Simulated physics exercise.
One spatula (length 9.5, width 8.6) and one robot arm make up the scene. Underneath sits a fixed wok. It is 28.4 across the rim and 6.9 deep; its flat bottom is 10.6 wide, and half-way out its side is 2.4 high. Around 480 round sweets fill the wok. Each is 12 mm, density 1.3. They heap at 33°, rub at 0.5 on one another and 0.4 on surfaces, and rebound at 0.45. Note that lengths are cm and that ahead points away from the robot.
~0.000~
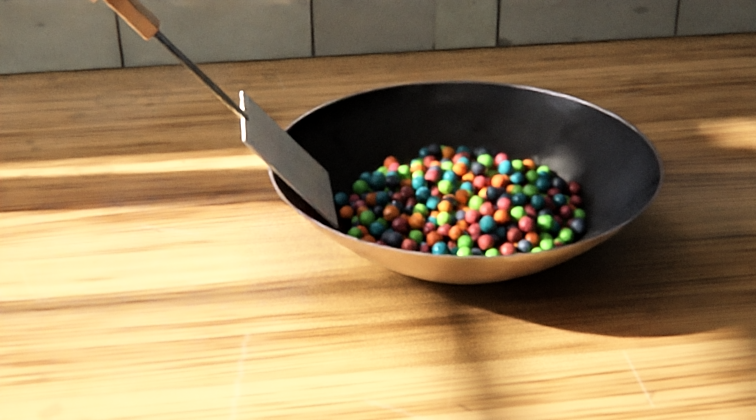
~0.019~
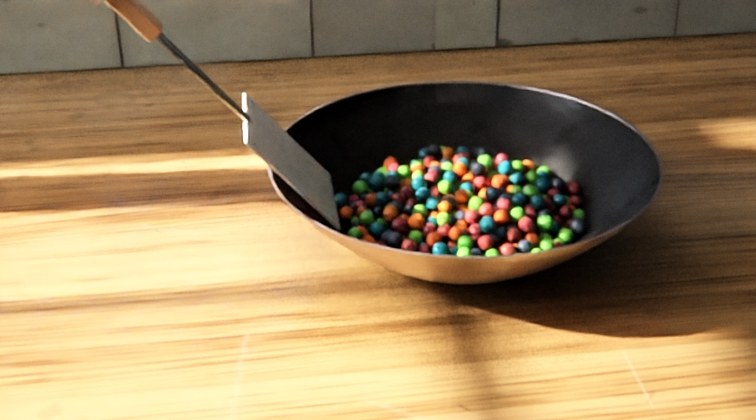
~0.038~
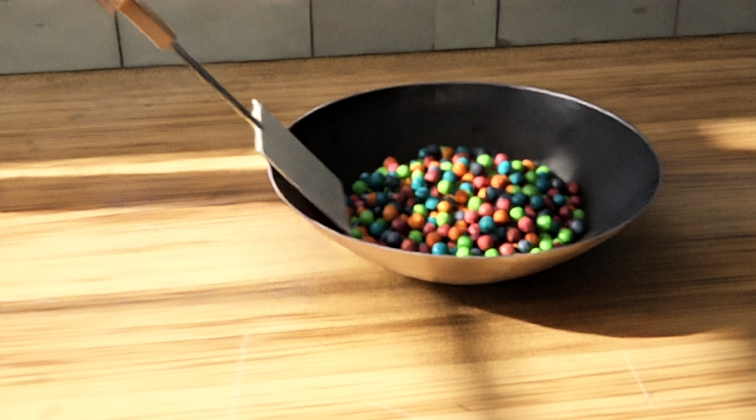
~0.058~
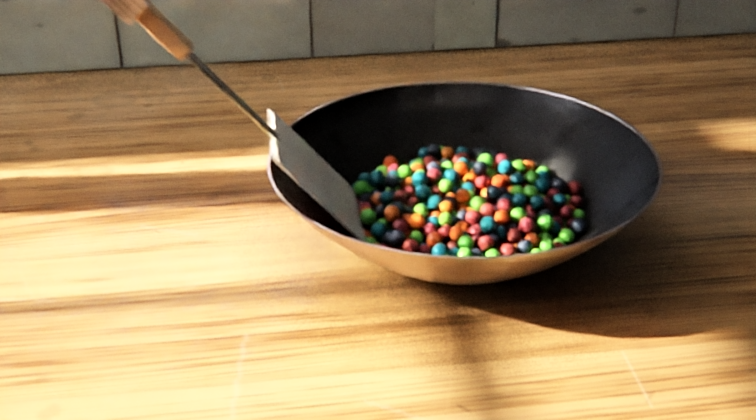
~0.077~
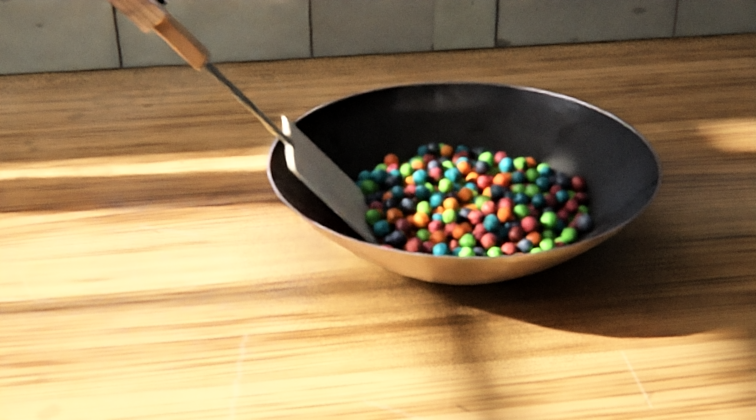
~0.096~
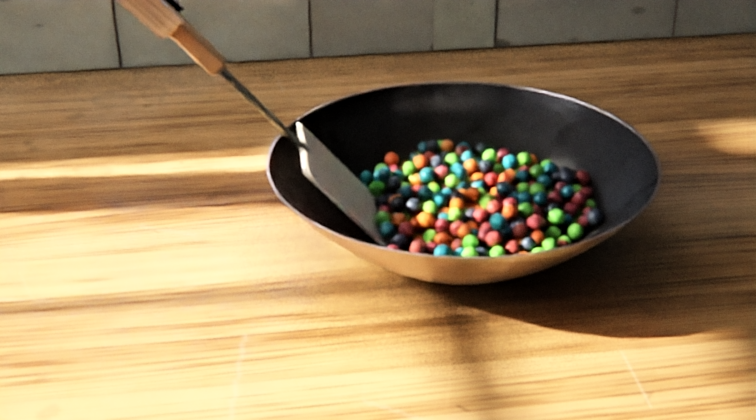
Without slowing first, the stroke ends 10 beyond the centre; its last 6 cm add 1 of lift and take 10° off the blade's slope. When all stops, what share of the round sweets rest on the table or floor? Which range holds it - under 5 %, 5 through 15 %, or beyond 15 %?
The range beyond 15 % holds it.
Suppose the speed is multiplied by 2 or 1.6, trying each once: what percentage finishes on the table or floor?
Near 55 and near 40 percent respectively.
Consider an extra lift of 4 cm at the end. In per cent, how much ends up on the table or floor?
Roughly 25 percent of it.
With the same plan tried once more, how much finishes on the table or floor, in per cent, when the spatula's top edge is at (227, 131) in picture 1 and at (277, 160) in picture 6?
Some 15 percent ends up on the table or floor.
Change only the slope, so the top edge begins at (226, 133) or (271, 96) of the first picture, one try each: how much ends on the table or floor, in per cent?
About 20 and 30 per cent.
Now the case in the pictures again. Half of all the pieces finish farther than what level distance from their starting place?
Somewhere near 7 centimetres, I reckon.
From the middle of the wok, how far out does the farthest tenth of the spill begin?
I reckon it's some 35 centimetres.
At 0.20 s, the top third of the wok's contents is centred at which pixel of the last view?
Near (546, 182).
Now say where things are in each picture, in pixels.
In the first picture, spatula top edge at (242, 115), sloping 50°; upper third of the load around (465, 200), from x 340 to 580, top at y 150; 482 in the wok.
In the second picture, spatula top edge at (245, 117), sloping 50°; upper third of the load around (464, 200), from x 340 to 580, top at y 150.
In the third picture, spatula top edge at (257, 125), sloping 50°; upper third of the load around (464, 200), from x 345 to 580, top at y 150.
In the fourth picture, spatula top edge at (273, 134), sloping 50°; upper third of the load around (464, 200), from x 350 to 580, top at y 150.
In the fifth picture, spatula top edge at (288, 142), sloping 50°; upper third of the load around (472, 199), from x 360 to 585, top at y 150.
In the sixth picture, spatula top edge at (302, 147), sloping 50°; upper third of the load around (481, 199), from x 360 to 595, top at y 145; 482 in the wok.
By 0.20 s, sloping 50°, highest piece 6 above the table; 482 in the wok.
By 0.30 s, sloping 47°, highest piece 9 above the table; 482 in the wok.
By 0.56 s, sloping 40°, highest piece 9 above the table; 361 in the wok, 101 on the table or floor, 20 on the blade or in flight.
By 1.61 s, sloping 40°, highest piece 9 above the table; 361 in the wok, 121 on the table or floor.
Final count, 361 in the wok, 121 on the table or floor. That is 25 % on the table or floor.
